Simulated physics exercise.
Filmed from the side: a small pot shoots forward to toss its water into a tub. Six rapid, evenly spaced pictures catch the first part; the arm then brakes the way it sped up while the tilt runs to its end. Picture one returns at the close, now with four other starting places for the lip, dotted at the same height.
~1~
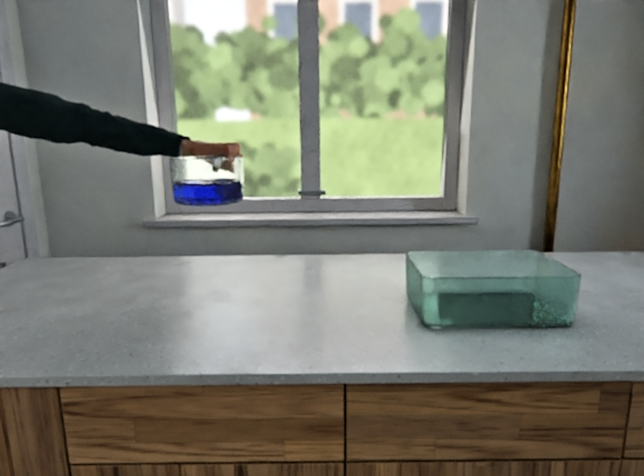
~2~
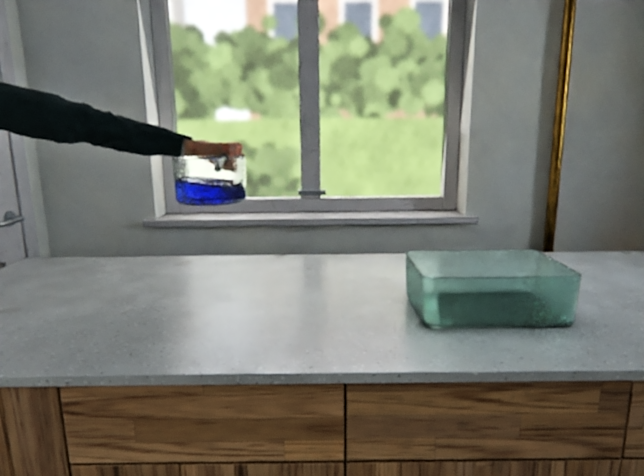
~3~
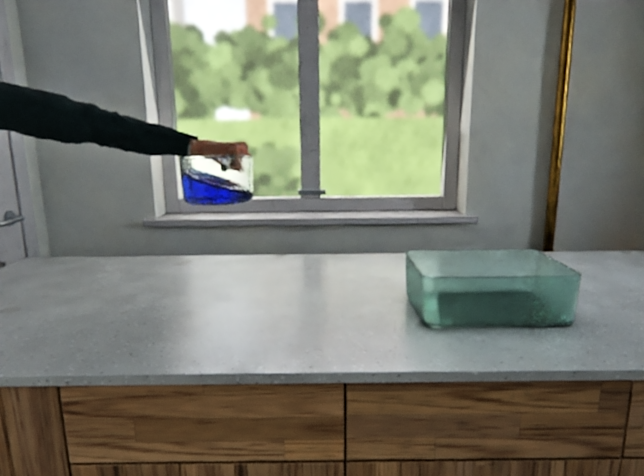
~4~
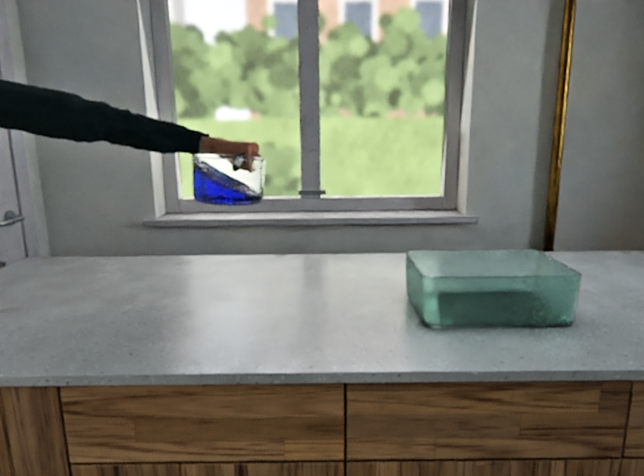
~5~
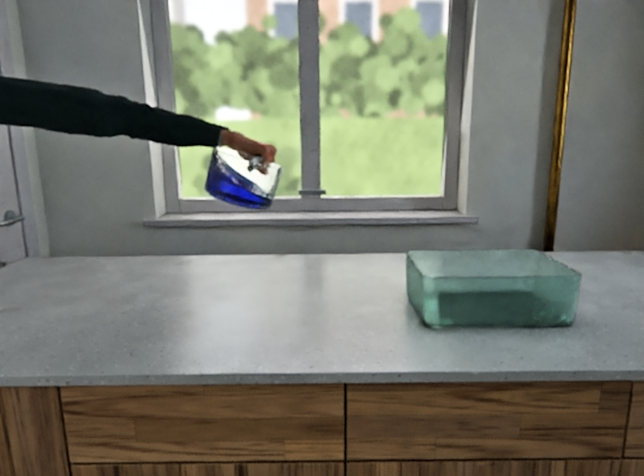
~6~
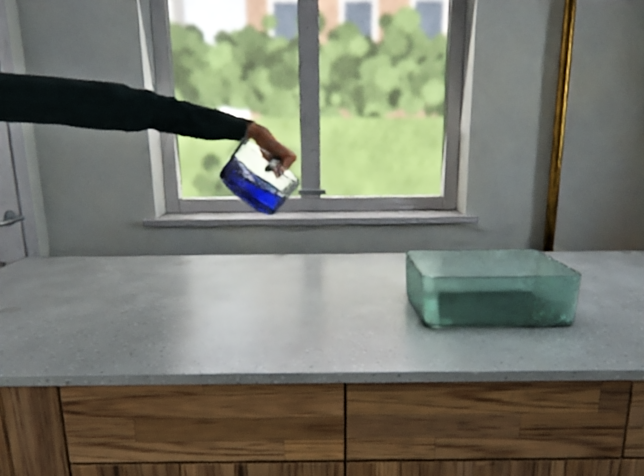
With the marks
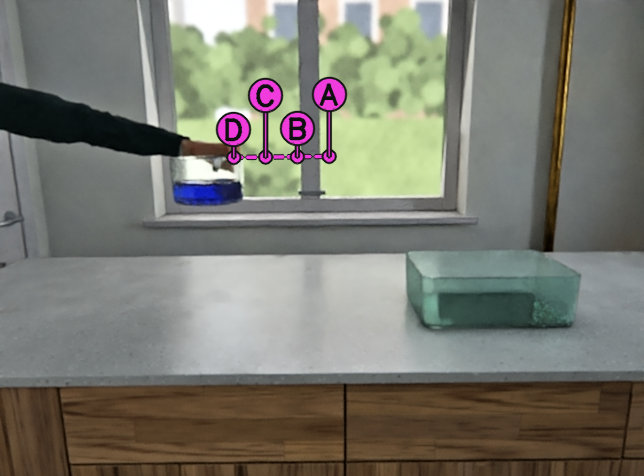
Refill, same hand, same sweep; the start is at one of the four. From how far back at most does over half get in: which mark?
That is spot C.
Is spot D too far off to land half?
Yes, that goes wrong.
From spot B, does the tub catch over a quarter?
Yes.
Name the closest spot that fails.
Spot D.
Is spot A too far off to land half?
No, not at all.
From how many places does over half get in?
Three of them.
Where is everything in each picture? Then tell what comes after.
In the first picture, upright, lip at (241, 157); tub from (421, 327) to (573, 325); nothing has left yet.
In the second picture, upright, lip at (243, 157); nothing has left yet.
In the third picture, upright, lip at (251, 156); nothing has left yet.
In the fourth picture, tipped about 4°, lip at (264, 159); nothing has left yet.
In the fifth picture, tipped about 18°, lip at (282, 168); nothing has left yet.
In the sixth picture, tipped about 39°, lip at (299, 182); nothing has left yet.
In magenta, A at (329, 156); B at (297, 156); C at (265, 157); D at (233, 157).
With A, about 66 % lands in the tub, 6 % falls short and 28 % goes beside or beyond.
With B, about 73 % lands in the tub, 4 % falls short and 24 % goes beside or beyond.
With C, about 77 % lands in the tub, 8 % falls short and 15 % goes beside or beyond.
With D, about 7 % lands in the tub, 89 % falls short and 4 % goes beside or beyond.
